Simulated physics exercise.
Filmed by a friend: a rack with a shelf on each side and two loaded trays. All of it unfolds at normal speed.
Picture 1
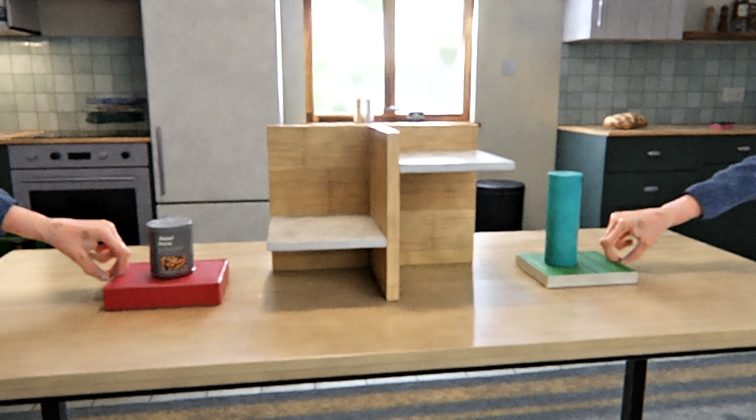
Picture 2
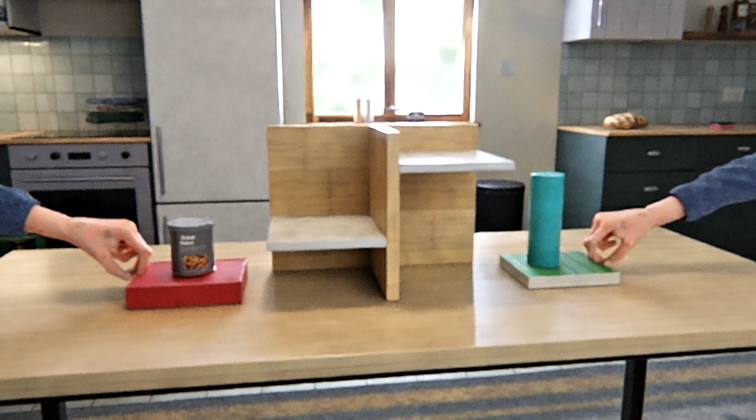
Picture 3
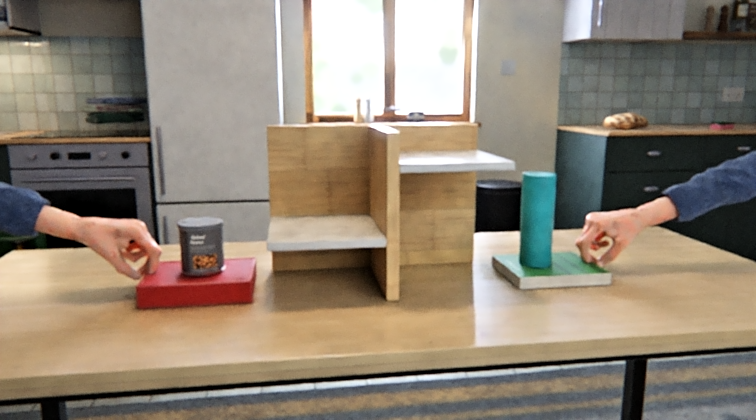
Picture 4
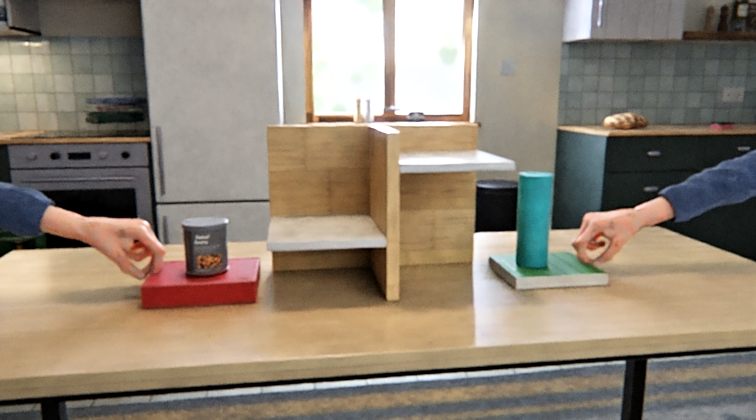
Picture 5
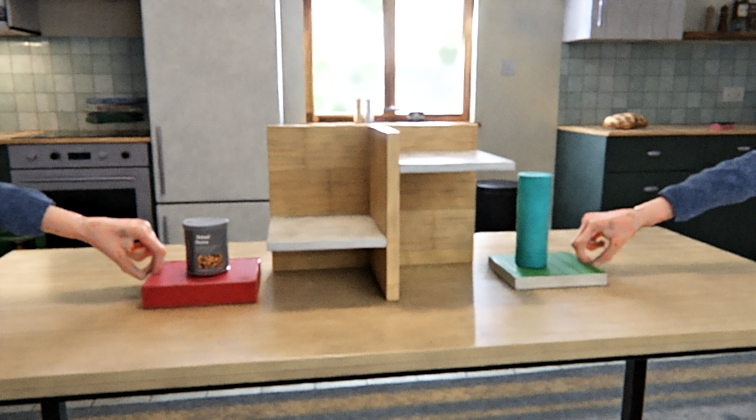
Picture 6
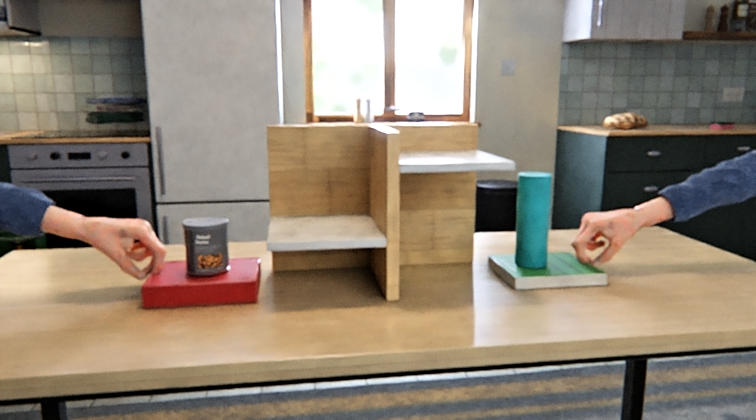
Two hands slide a red tray and a green book inward, then barely move.
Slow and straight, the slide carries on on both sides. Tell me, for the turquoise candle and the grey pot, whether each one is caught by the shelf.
Result: The turquoise candle gets through, the grey pot is caught.
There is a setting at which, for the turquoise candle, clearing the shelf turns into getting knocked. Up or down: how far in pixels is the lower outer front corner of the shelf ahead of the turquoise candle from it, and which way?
Down, by 12 pixels.
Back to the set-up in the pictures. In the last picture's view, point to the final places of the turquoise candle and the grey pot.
The turquoise candle ends at (434, 223) and the grey pot at (220, 270).
Then, 1.56 s on from there, turquoise candle riding along near (442, 223); grey pot turned 5° from its first pose near (248, 244).
In the end, the turquoise candle clears the shelf, near (434, 223); the grey pot strikes the shelf, near (220, 270).
